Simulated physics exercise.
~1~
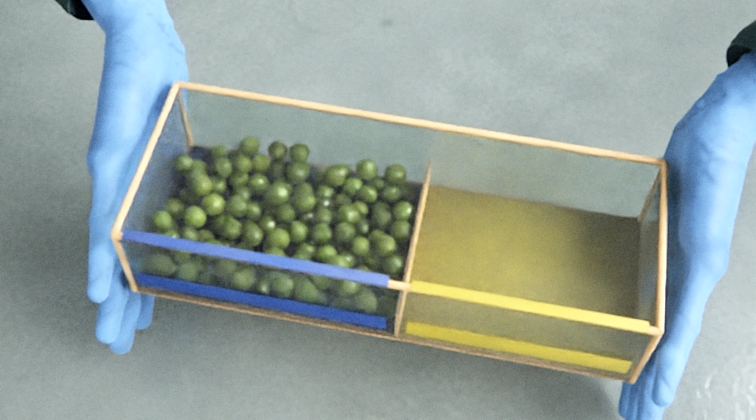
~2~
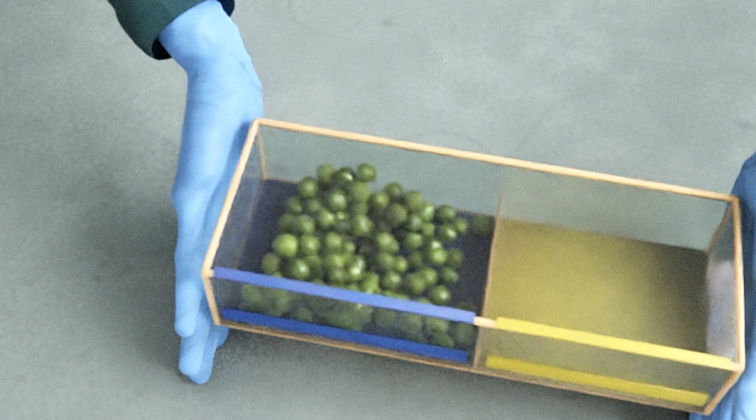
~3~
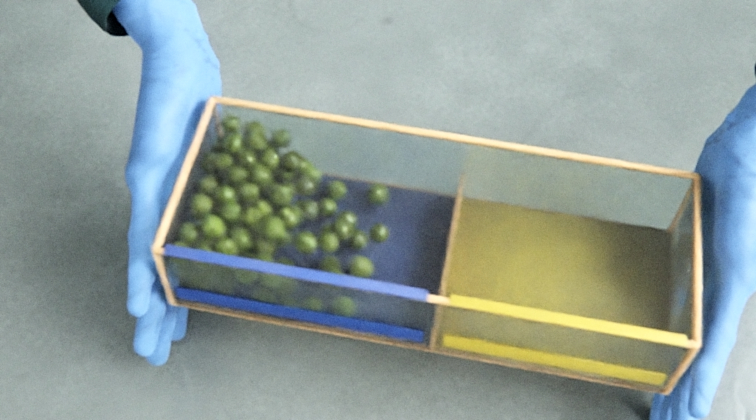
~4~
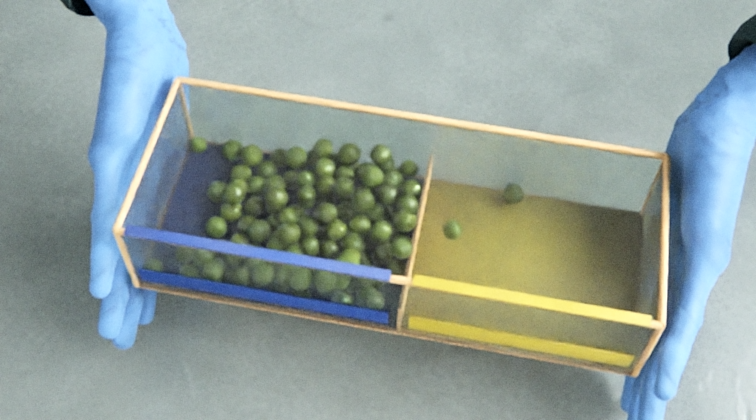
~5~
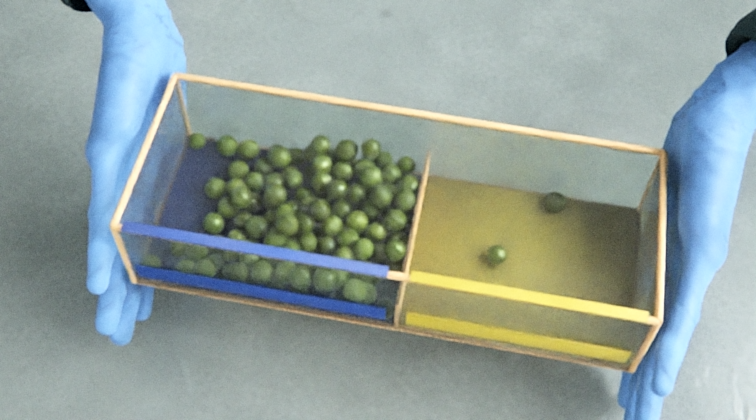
In this clip, two blue-gloved hands shake a clear two-part box of small green olives right and left, bunching them against the blue section's left side before they spread back, and two end up in the yellow section while the rest stay in the blue.
